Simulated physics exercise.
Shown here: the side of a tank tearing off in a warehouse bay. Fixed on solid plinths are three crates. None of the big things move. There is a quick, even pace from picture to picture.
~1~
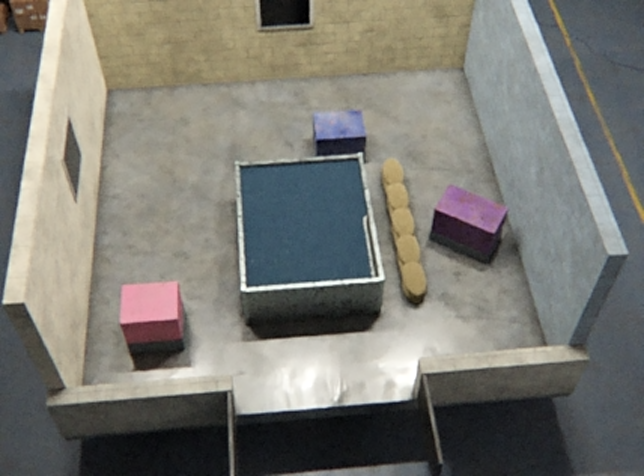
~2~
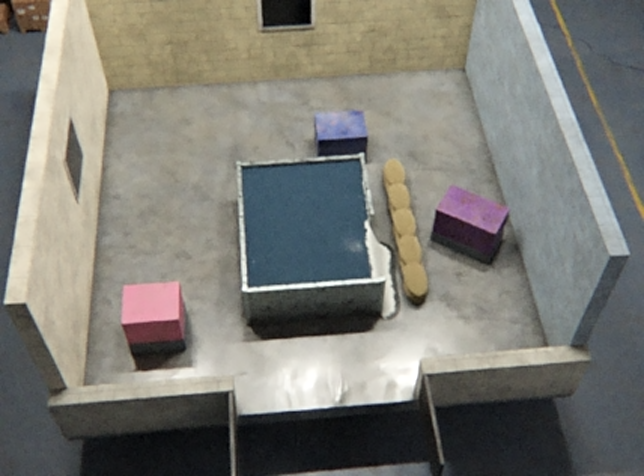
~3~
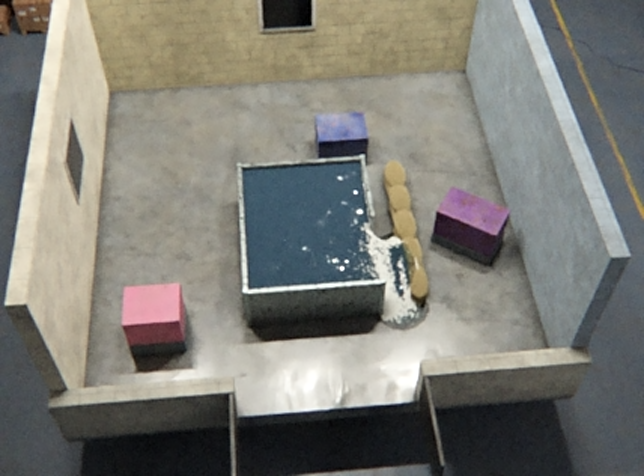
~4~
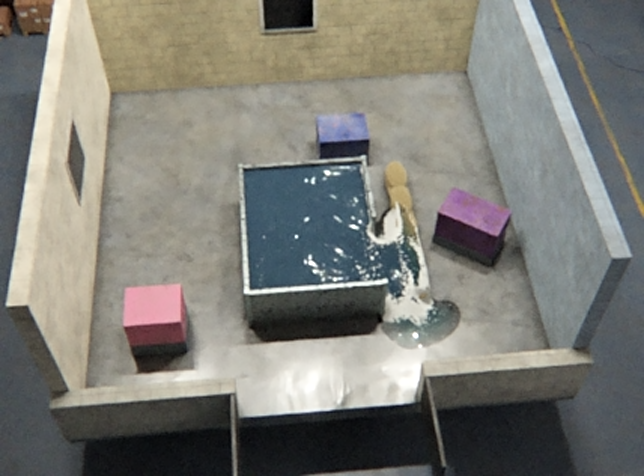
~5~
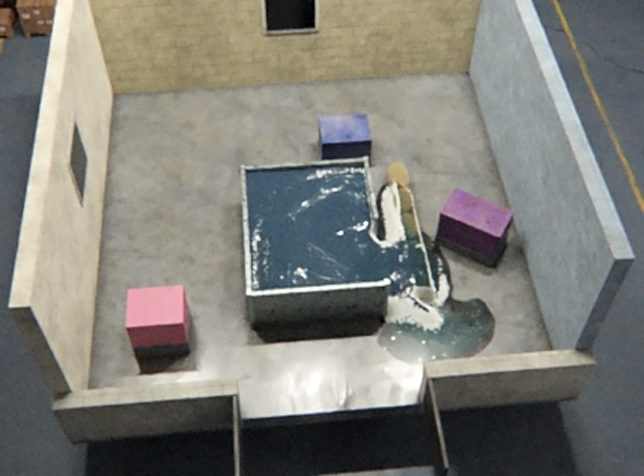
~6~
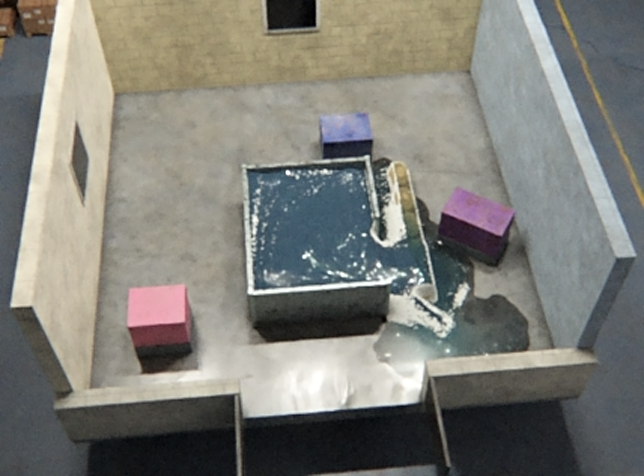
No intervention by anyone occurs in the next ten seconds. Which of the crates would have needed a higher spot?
Purple crate: Yes, it gets wet. Pink crate: No, it stays dry. Blue crate: Yes, it gets wet.
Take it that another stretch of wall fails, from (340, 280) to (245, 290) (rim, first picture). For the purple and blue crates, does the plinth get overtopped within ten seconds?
The purple crate is not reached, the blue crate is not reached.
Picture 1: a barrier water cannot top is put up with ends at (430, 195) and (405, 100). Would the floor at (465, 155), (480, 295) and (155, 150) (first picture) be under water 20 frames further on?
As listed: Awash, awash, free of water.
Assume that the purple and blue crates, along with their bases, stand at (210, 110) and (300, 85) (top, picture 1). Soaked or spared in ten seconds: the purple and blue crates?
The purple crate stays untouched, the blue crate is flooded.
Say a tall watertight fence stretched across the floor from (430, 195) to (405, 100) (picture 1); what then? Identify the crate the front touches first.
I'd pick the crate marked purple.
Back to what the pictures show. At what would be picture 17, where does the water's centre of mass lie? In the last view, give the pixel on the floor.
Point: (373, 267).
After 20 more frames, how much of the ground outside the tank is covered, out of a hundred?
Around 50 percent.
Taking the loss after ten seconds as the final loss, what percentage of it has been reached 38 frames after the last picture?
Share gone by then: About 60 %.
A moment on, water covers 25 % of the floor; the purple crate water round its plinth, the pink crate not reached, the blue crate water round its plinth.
Next, water covers 35 % of the floor; the purple crate water round its plinth, the pink crate not reached, the blue crate water round its plinth.
Then, water covers 50 % of the floor; the purple crate water round its plinth, the pink crate not reached, the blue crate water round its plinth.
Later, water covers 70 % of the floor; the purple crate water round its plinth, the pink crate water round its plinth, the blue crate water round its plinth.
In the end, water covers 90 % of the floor; the purple crate was topped, the pink crate stayed above the water, the blue crate was topped.
